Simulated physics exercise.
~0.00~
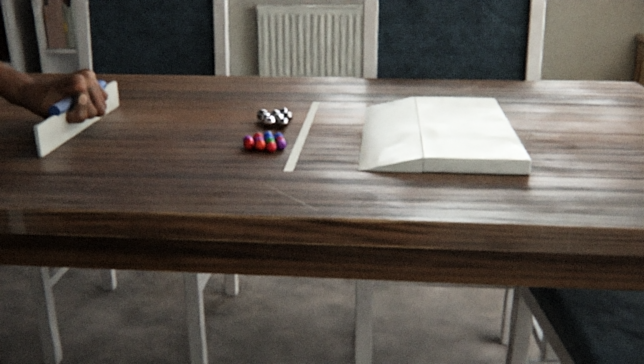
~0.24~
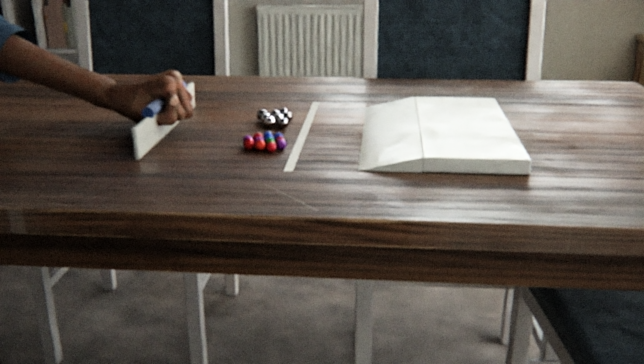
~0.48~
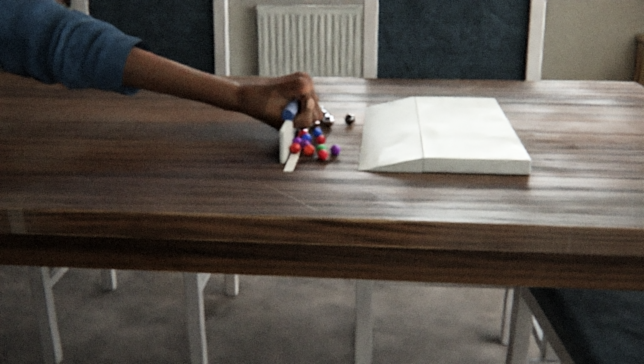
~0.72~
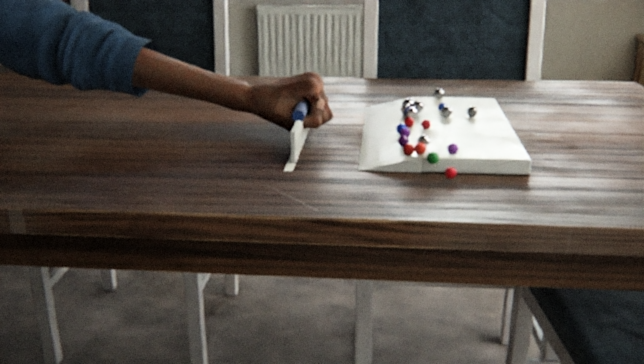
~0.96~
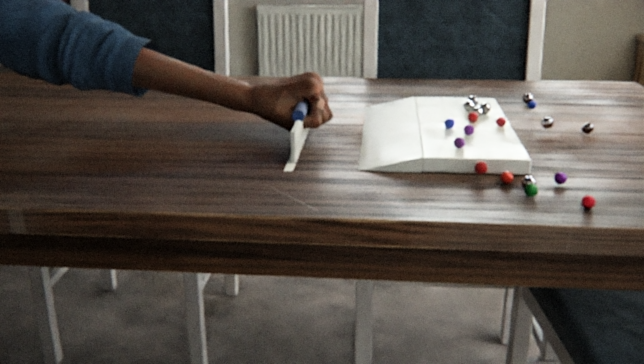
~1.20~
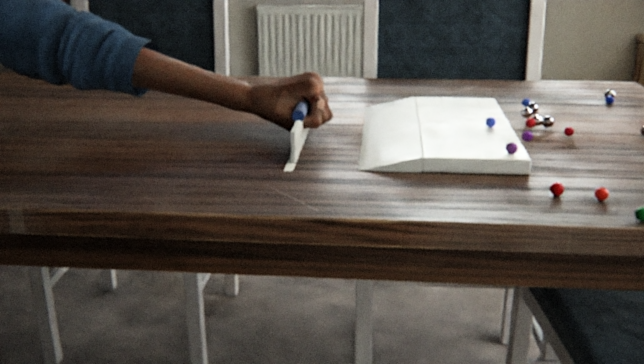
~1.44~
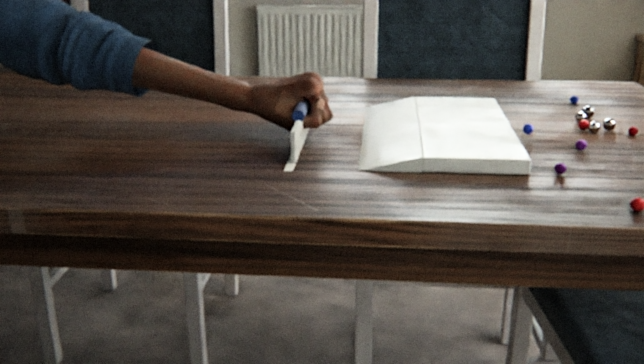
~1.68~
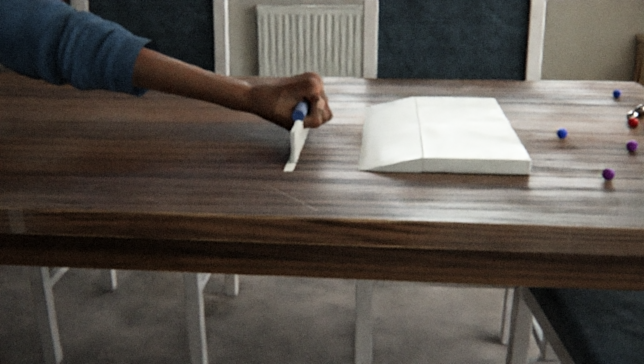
Hand sweeping a white scraper right to a tape strip, sending two clusters of small coloured balls rolling over a low ramp.
